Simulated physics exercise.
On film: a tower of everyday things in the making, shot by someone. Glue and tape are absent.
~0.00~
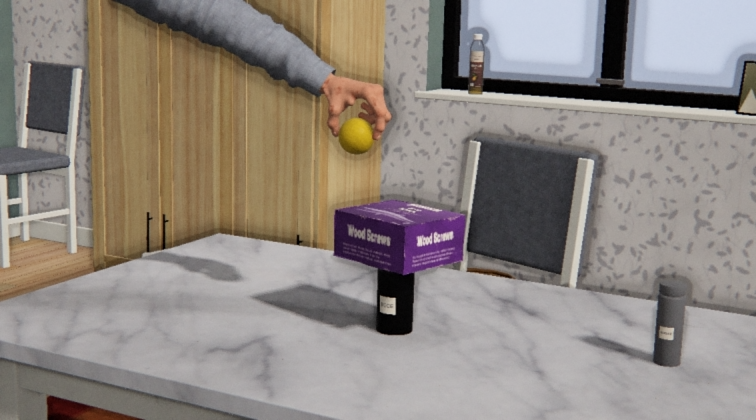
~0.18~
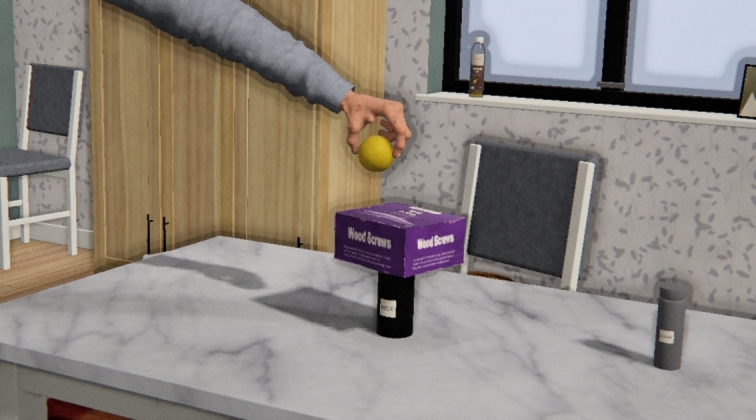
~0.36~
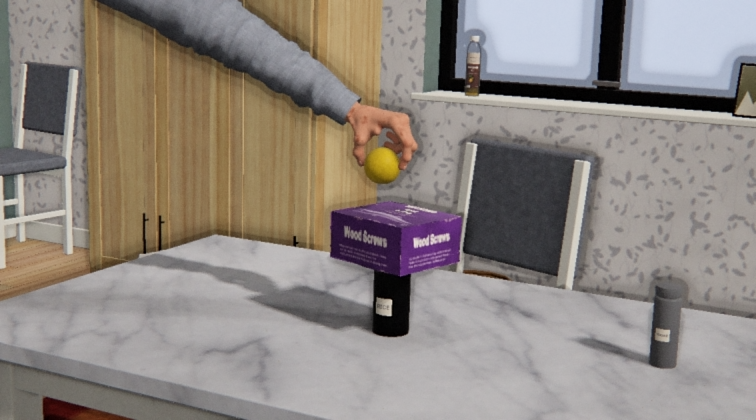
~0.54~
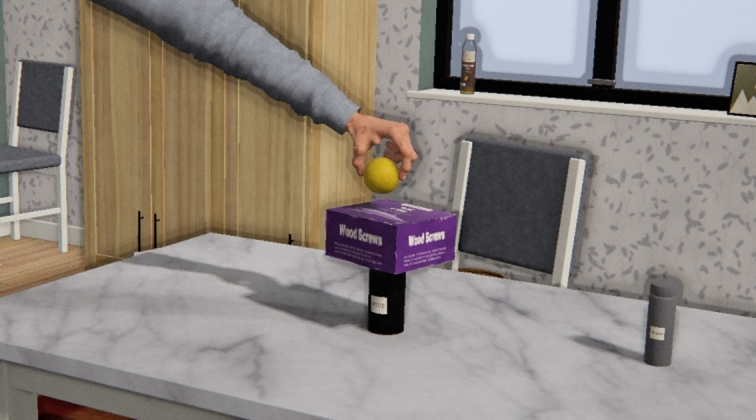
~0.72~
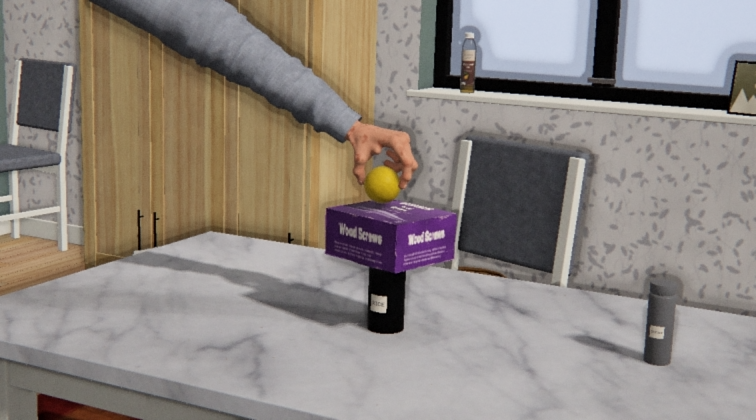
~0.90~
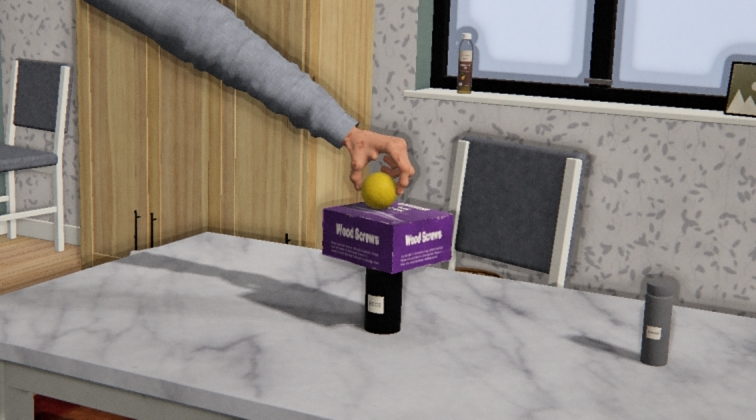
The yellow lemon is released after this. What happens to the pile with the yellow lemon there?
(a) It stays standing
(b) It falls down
Answer: A.
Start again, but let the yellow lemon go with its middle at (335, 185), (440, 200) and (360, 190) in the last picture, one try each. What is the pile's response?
First, it gives way; second, it loses its balance; third, it holds.
By 1.10 s, all is still.
By 1.50 s, yellow lemon resting near (379, 191).
When it is over (2.2 s), all 4 as before. End places, in pixels of the last picture, yellow lemon near (379, 191). The pile keeps its balance.
